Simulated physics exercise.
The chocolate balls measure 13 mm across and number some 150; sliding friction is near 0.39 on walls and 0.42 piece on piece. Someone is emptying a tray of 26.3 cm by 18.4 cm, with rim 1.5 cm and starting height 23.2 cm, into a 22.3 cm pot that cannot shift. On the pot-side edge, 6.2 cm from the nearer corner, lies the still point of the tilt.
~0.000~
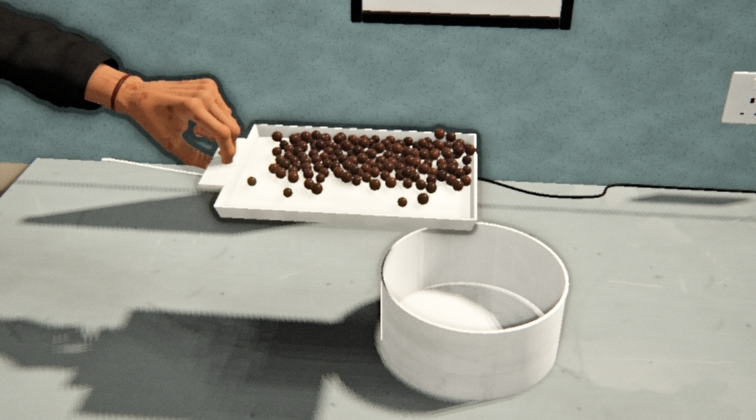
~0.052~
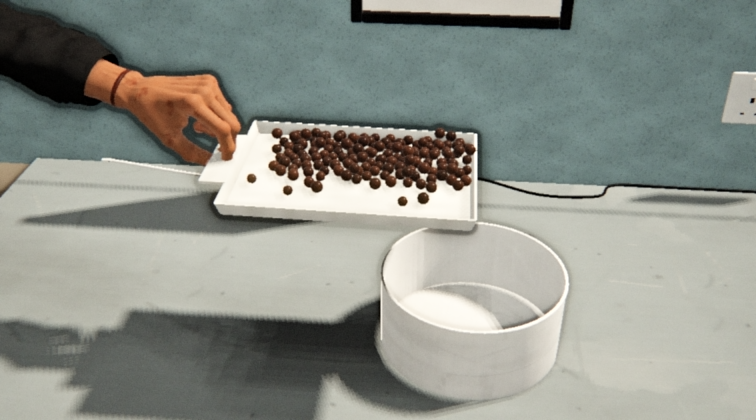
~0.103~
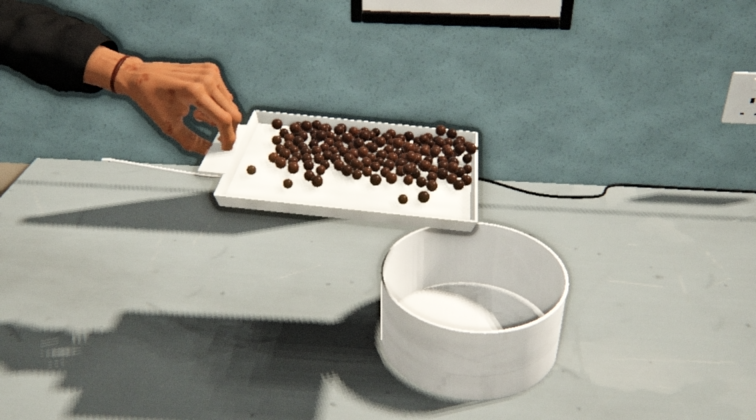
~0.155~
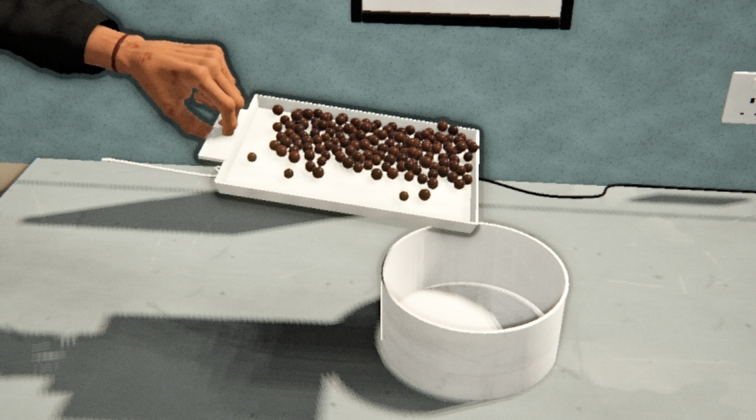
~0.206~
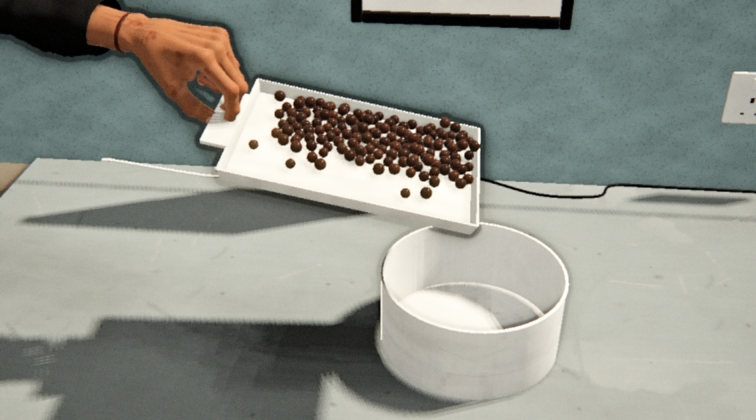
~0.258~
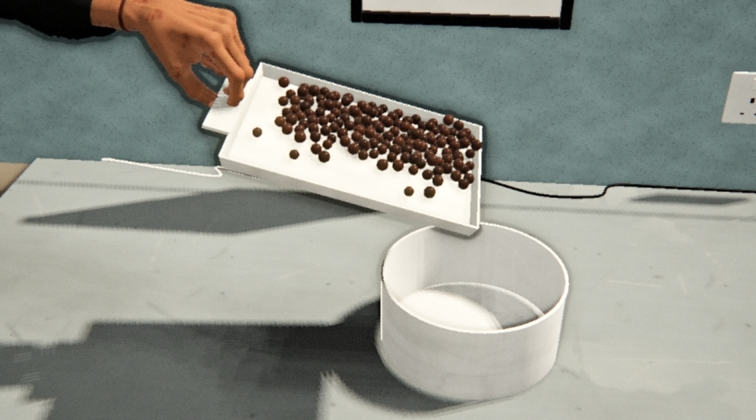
A hand in a dark sleeve held a white tray of chocolate balls by its left end and raised that end, tilting the tray down to the right above a round white pot.
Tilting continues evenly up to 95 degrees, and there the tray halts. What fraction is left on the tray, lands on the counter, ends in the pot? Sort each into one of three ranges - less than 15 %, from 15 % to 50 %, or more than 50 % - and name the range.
Ranges: Left on the tray: Less than 15 %; counter: From 15 % to 50 %; pot: More than 50 %.
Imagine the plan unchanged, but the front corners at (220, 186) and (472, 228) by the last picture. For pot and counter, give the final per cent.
You'd end with pot at 40 and counter at 60.
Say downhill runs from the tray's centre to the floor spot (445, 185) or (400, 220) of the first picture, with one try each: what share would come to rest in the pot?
The share comes to roughly 90 in a hundred, then roughly 30 in a hundred.
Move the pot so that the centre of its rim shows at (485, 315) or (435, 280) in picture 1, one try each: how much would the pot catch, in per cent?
That gives roughly 100 per cent and then 55 per cent.
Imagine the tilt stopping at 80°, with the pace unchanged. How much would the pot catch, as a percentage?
I'd say close to 55 percent.
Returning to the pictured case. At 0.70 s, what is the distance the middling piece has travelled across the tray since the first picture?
Roughly 8 cm.
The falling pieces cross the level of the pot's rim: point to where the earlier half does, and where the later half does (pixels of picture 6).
(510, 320) or so first, later (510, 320).
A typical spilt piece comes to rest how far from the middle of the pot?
I'd say around 26 centimetres.
Then, at 0.70 s, tilt 54 degrees; the tray holds 95 %, the pot 0 %.
After 1.00 s, tilt 80 degrees; the tray holds 50 %, the pot 15 %.
After 1.39 s, tilt 95 degrees; the tray holds 0 %, the pot 60 %.
By 2.3 s all is still; tray 0 %, counter 40 %, pot 60 %.
